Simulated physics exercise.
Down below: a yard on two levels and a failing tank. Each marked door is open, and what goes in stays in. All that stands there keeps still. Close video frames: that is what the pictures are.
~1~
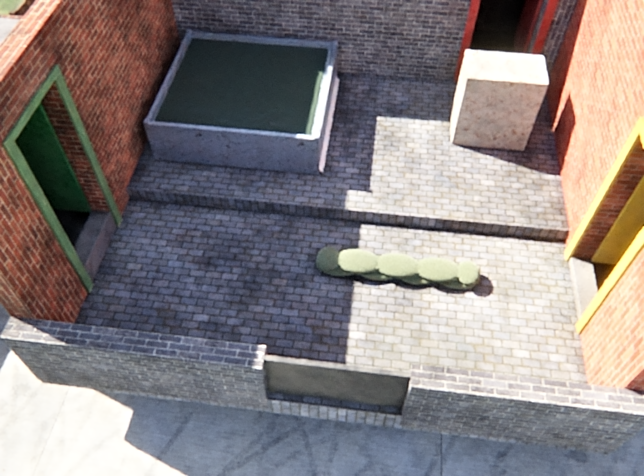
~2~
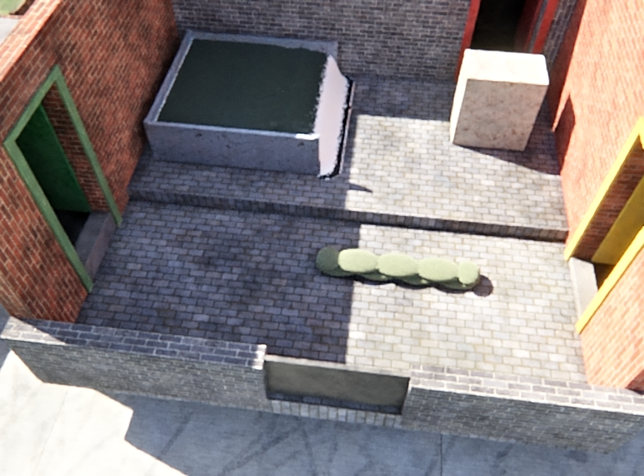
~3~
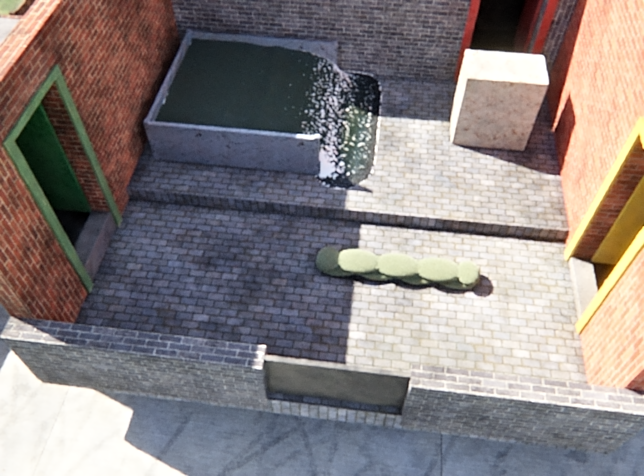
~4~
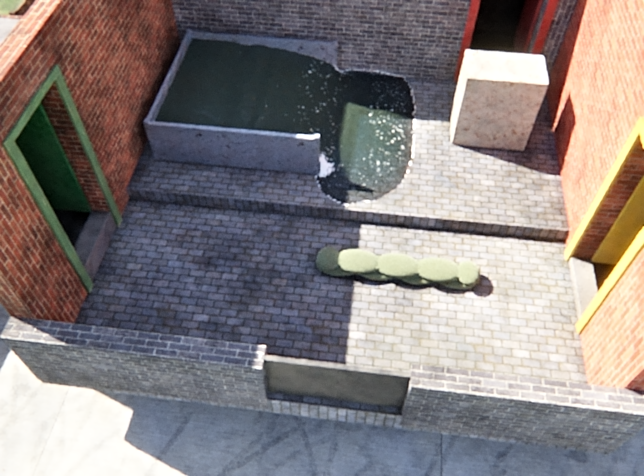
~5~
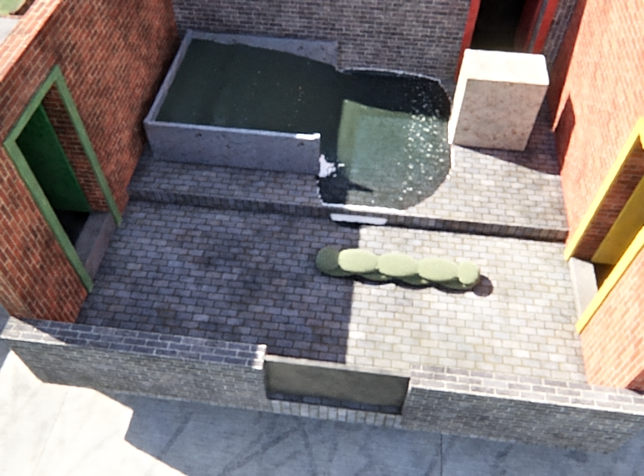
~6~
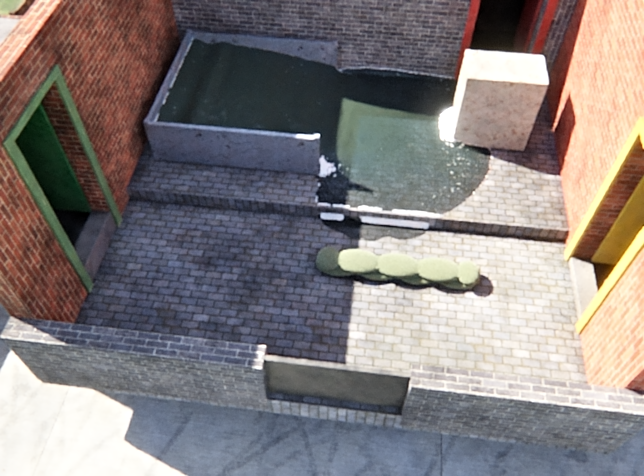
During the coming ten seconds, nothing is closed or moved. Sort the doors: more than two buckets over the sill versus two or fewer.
Sorted by door: Red door - more than two; green door - two or fewer; yellow door - more than two.
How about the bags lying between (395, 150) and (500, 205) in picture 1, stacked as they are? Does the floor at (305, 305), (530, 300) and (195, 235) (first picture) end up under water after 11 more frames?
Well, in order they'd be left untouched, waterlogged and left untouched.
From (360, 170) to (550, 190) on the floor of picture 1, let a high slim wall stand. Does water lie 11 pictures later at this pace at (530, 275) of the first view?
There: Covered.
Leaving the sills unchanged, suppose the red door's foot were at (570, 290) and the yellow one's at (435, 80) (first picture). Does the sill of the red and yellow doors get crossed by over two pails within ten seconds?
Outcome - red: Breaks the limit, yellow: Breaks the limit.
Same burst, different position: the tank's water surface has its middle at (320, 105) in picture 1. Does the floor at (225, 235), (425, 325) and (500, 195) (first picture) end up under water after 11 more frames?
First one stays unwetted, next one stays unwetted, last one gets inundated.
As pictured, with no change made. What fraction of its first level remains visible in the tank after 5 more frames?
Around 58 percent, give or take.
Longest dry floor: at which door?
The green one.
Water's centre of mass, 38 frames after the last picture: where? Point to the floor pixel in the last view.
Centre of mass: Roughly (370, 197).
A moment on, water covers 40 % of the floor; the red door wet at the sill, nothing in, the green door not reached, the yellow door not reached.
Next, water covers 45 % of the floor; the red door over two buckets in, the green door not reached, the yellow door under two buckets in.
Then, water covers 55 % of the floor; the red door far over two buckets in, the green door not reached, the yellow door over two buckets in.
Later, water covers 90 % of the floor; the red door far over two buckets in, the green door wet at the sill, nothing in, the yellow door far over two buckets in.
In the end, water covers 90 % of the floor; the red door far over two buckets in, the green door wet at the sill, nothing in, the yellow door far over two buckets in.
